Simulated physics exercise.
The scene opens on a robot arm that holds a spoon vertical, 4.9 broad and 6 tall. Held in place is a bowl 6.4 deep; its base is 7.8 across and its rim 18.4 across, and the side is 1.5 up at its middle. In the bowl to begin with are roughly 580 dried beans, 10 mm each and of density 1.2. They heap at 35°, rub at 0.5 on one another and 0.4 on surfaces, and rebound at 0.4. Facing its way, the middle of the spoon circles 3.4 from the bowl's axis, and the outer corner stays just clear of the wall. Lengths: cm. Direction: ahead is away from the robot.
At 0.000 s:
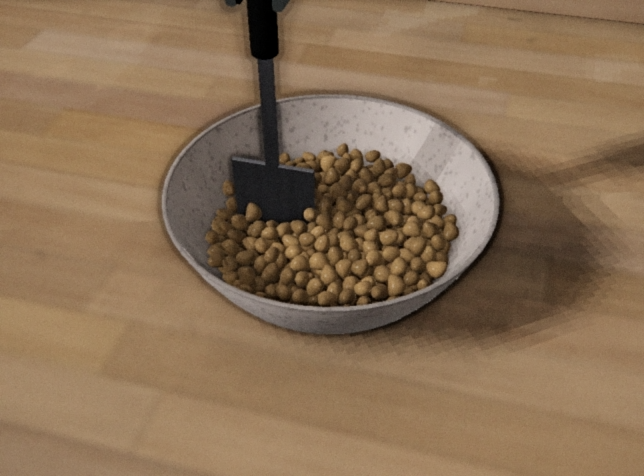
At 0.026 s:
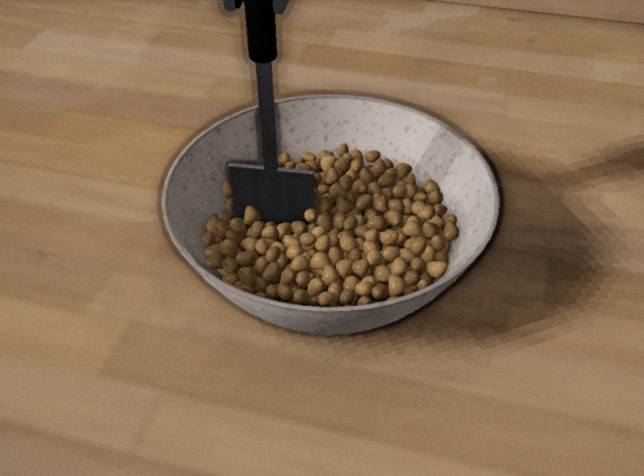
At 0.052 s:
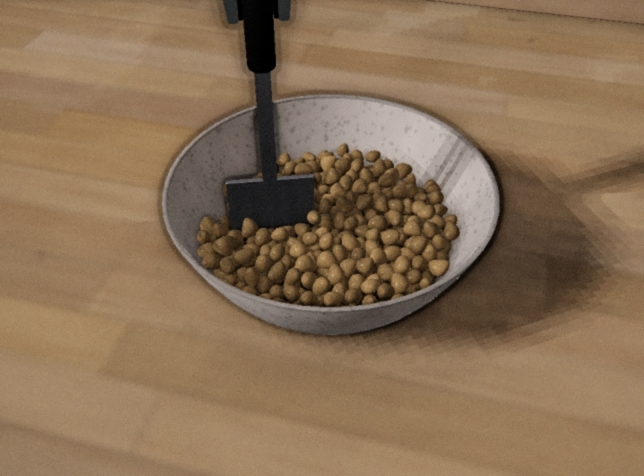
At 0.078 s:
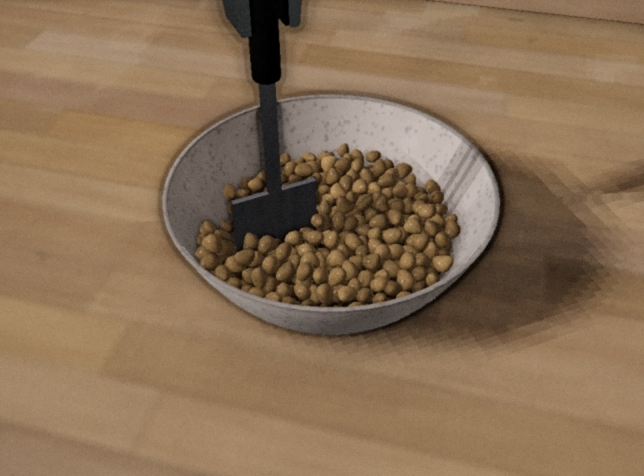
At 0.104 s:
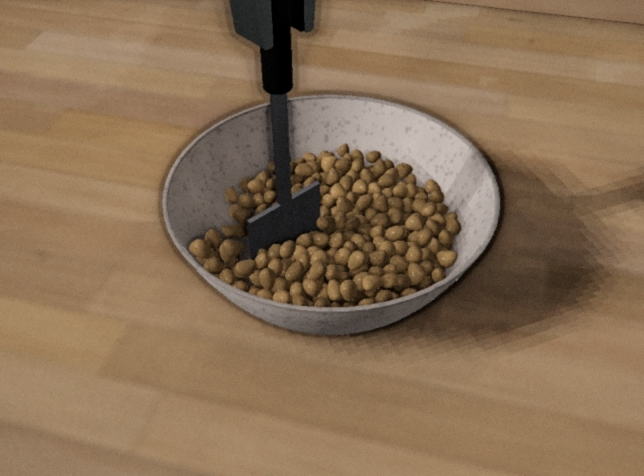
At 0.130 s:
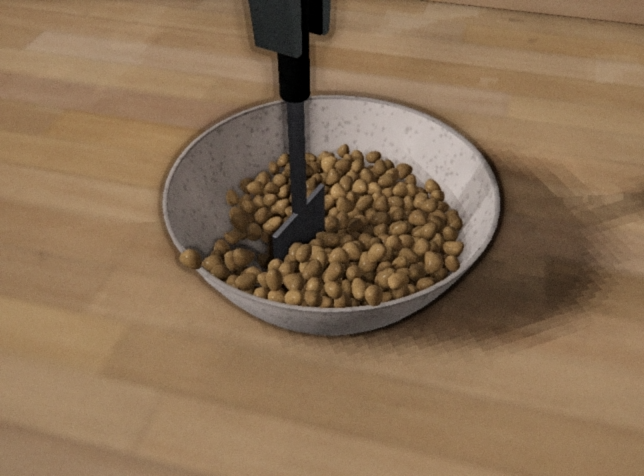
On a wooden tabletop, a robot arm held a dark, flat-bladed tool upright in a speckled bowl of tan beans, then slowly turned and swept it toward the viewer and right, pushing beans aside.
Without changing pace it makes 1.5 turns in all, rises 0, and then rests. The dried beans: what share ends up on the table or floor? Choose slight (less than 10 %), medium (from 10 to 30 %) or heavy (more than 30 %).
The share is medium.
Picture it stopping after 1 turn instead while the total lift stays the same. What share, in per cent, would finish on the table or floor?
Estimate: About 15 percent.
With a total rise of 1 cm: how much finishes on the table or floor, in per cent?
Around 20 percent of it.
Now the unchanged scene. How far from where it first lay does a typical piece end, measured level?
I'd estimate close to 9 cm.
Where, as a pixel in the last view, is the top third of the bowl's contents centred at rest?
The centre sits around (409, 193) in the last picture.
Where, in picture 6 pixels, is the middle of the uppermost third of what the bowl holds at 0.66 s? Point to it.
Top-third centre at approx. (306, 275).
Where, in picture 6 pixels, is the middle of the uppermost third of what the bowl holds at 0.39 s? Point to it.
Near (339, 132).
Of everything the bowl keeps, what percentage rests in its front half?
I'd put it near 40 per cent.
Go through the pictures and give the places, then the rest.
Spoon neck at (271, 143), 0° round; upper third of the load around (340, 223), from x 210 to 450, top at y 150; 585 in the bowl, in the first frame.
Spoon neck at (269, 147), 6° round; upper third of the load around (338, 227), from x 210 to 450, top at y 150, in the second frame.
Spoon neck at (268, 157), 22° round; upper third of the load around (334, 236), from x 205 to 450, top at y 150, in the third frame.
Spoon neck at (273, 169), 40° round; upper third of the load around (335, 249), from x 205 to 455, top at y 150, in the fourth frame.
Spoon neck at (283, 179), 57° round; upper third of the load around (345, 256), from x 200 to 455, top at y 150, in the fifth frame.
Spoon neck at (299, 187), 75° round; upper third of the load around (354, 263), from x 190 to 455, top at y 150; 585 in the bowl, in the sixth frame.
By 0.39 s, 256° round, highest piece 9 above the table; 536 in the bowl, 26 on the table or floor, 23 in flight or on the tool.
By 0.66 s, 76° round, highest piece 9 above the table; 491 in the bowl, 86 on the table or floor, 8 in flight or on the tool.
By 0.99 s, 180° round, highest piece 7 above the table; 472 in the bowl, 113 on the table or floor.
By 1.69 s, 180° round, highest piece 7 above the table; 472 in the bowl, 113 on the table or floor.
Final count, 472 in the bowl, 113 on the table or floor. That is 19 % on the table or floor.
